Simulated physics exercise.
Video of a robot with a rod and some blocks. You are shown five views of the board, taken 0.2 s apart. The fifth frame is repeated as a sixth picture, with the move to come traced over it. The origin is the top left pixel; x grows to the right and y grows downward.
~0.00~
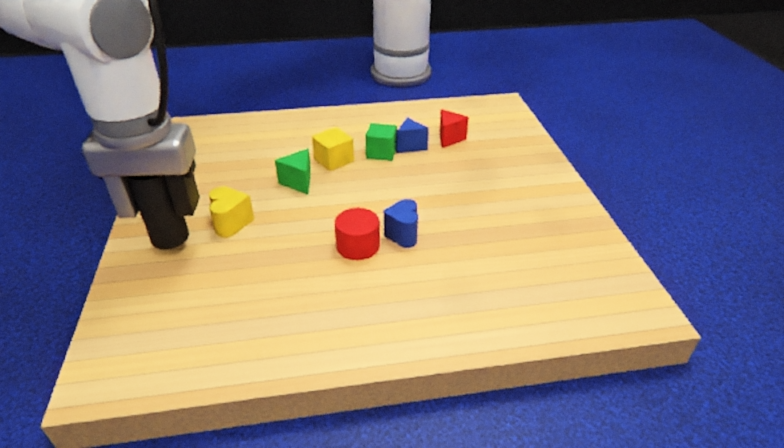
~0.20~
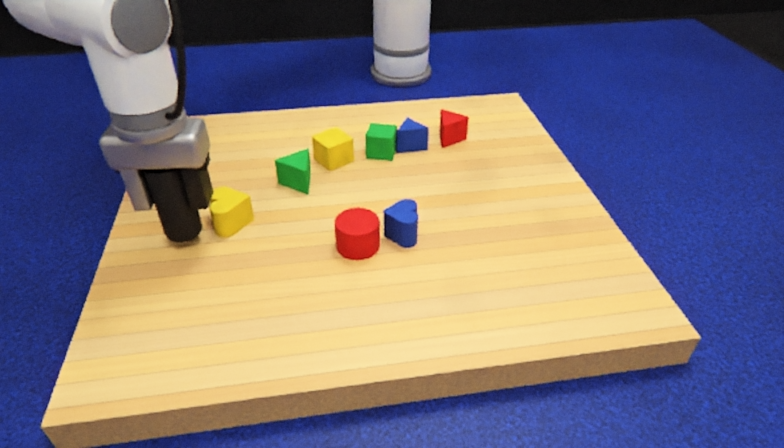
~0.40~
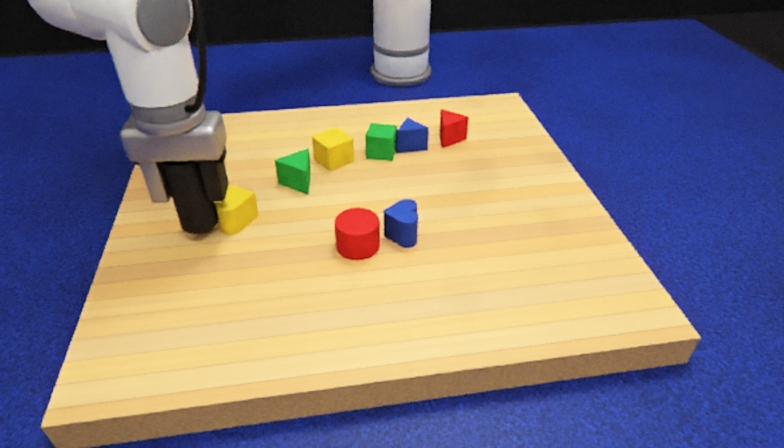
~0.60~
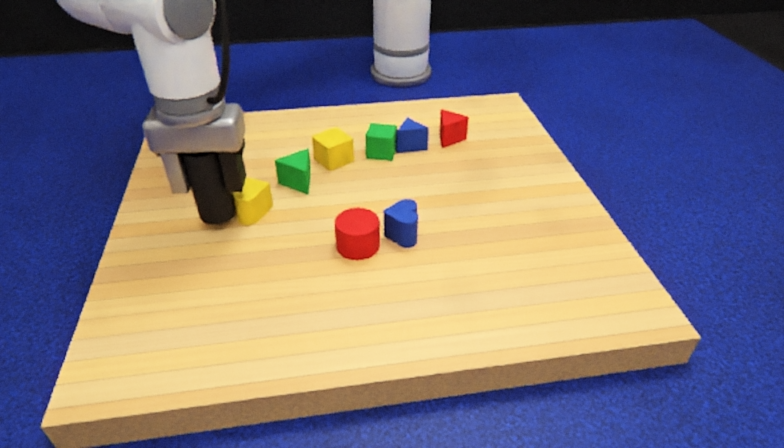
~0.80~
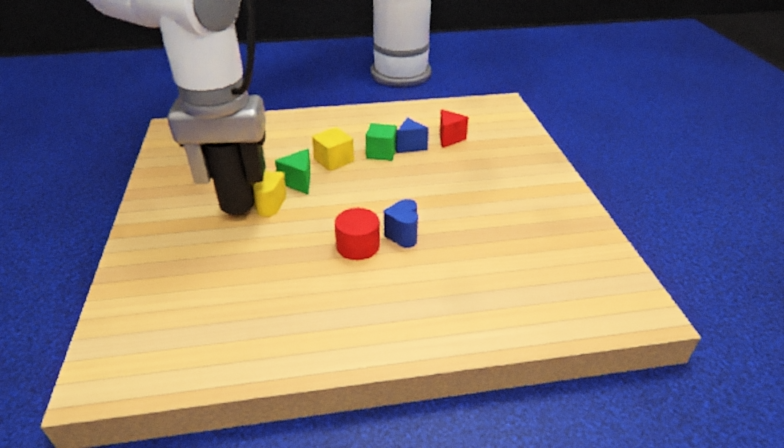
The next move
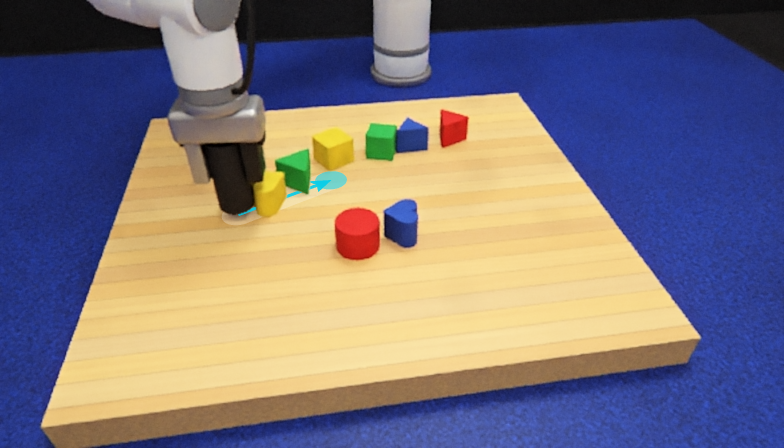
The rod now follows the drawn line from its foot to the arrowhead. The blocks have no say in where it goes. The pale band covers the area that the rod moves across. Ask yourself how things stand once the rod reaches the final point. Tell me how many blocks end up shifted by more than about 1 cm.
In total, three or more blocks get moved by over 1 cm.
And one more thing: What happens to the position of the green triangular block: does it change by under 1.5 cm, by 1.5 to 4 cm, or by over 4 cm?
Band: Over 4 cm.
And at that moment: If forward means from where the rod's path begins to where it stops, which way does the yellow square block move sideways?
My answer: Left.
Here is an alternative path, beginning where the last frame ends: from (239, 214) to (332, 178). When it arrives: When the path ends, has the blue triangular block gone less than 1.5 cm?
I believe so.
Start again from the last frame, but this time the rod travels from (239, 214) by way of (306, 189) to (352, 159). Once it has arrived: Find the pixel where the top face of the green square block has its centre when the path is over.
Put as a pixel place, it's (397, 121).
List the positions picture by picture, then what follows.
The first picture shows rod tip (171, 239); block tops, yellow heart-shaped block (226, 198); green triangular block (296, 159); yellow square block (332, 137); green square block (381, 130).
The second picture shows rod (184, 232); blocks unchanged.
The third picture shows rod (200, 224); yellow heart-shaped block (231, 196).
The fourth picture shows rod (218, 215); yellow heart-shaped block (247, 187).
The fifth picture shows rod (237, 205); yellow heart-shaped block partly hidden; green triangular block (296, 159); yellow square block (332, 137); green square block (381, 130).
Path on the board, from (239, 214) to (331, 180).
On the path given first. One third of the way, rod (271, 193); yellow heart-shaped block (296, 168); green triangular block (307, 154), turned 20° anticlockwise.
Two thirds of the way, rod (302, 182); yellow heart-shaped block (326, 156); green triangular block (323, 142), turned 30° anticlockwise; yellow square block (341, 131).
At the end, rod (330, 171); yellow heart-shaped block (352, 145), turned 20° anticlockwise; green triangular block (335, 133), turned 45° anticlockwise; yellow square block (350, 122); green square block in place.
